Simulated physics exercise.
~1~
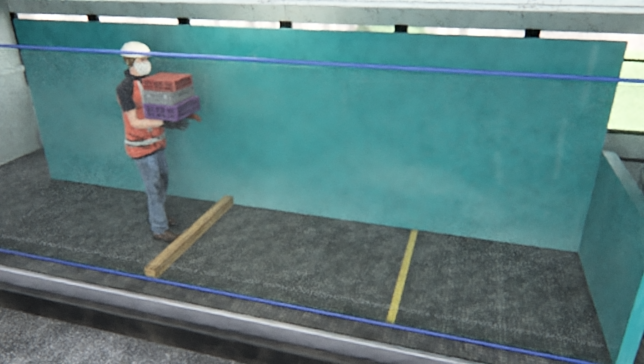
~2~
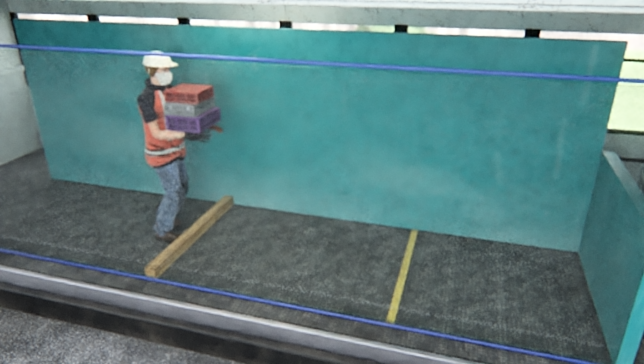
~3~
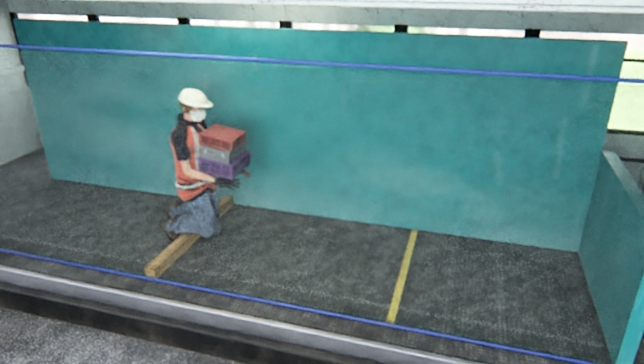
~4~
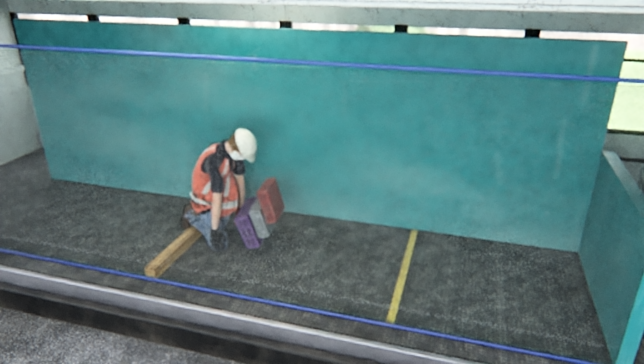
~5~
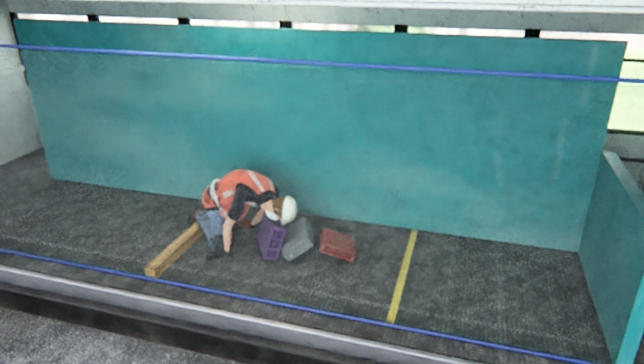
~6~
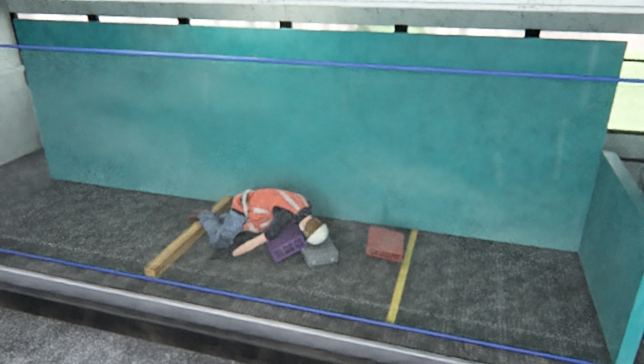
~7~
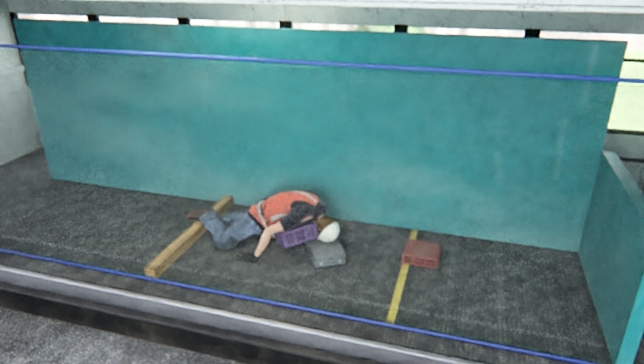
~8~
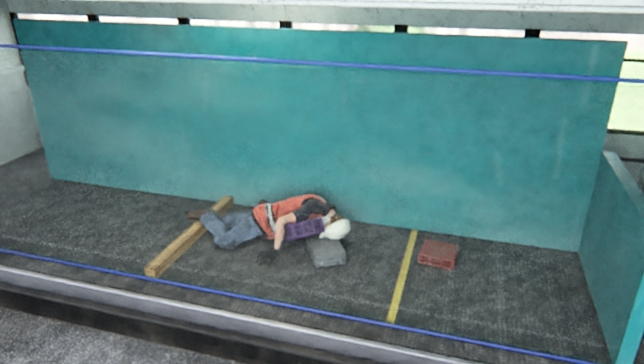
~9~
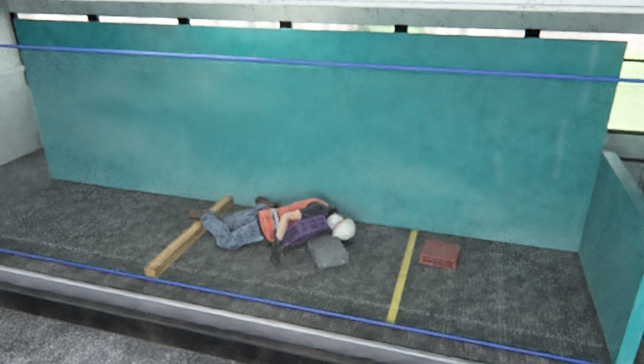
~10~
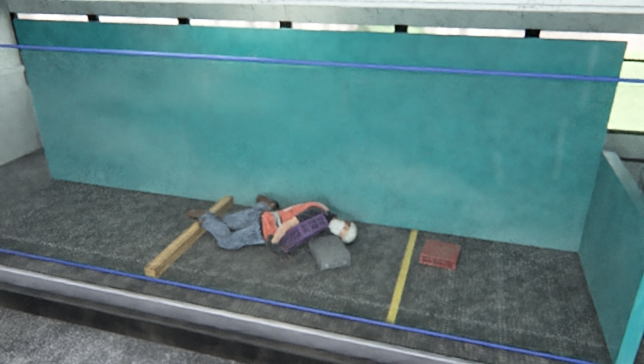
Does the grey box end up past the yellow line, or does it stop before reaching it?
The grey box stops before the yellow line, coming to rest on the near side beside the fallen person.
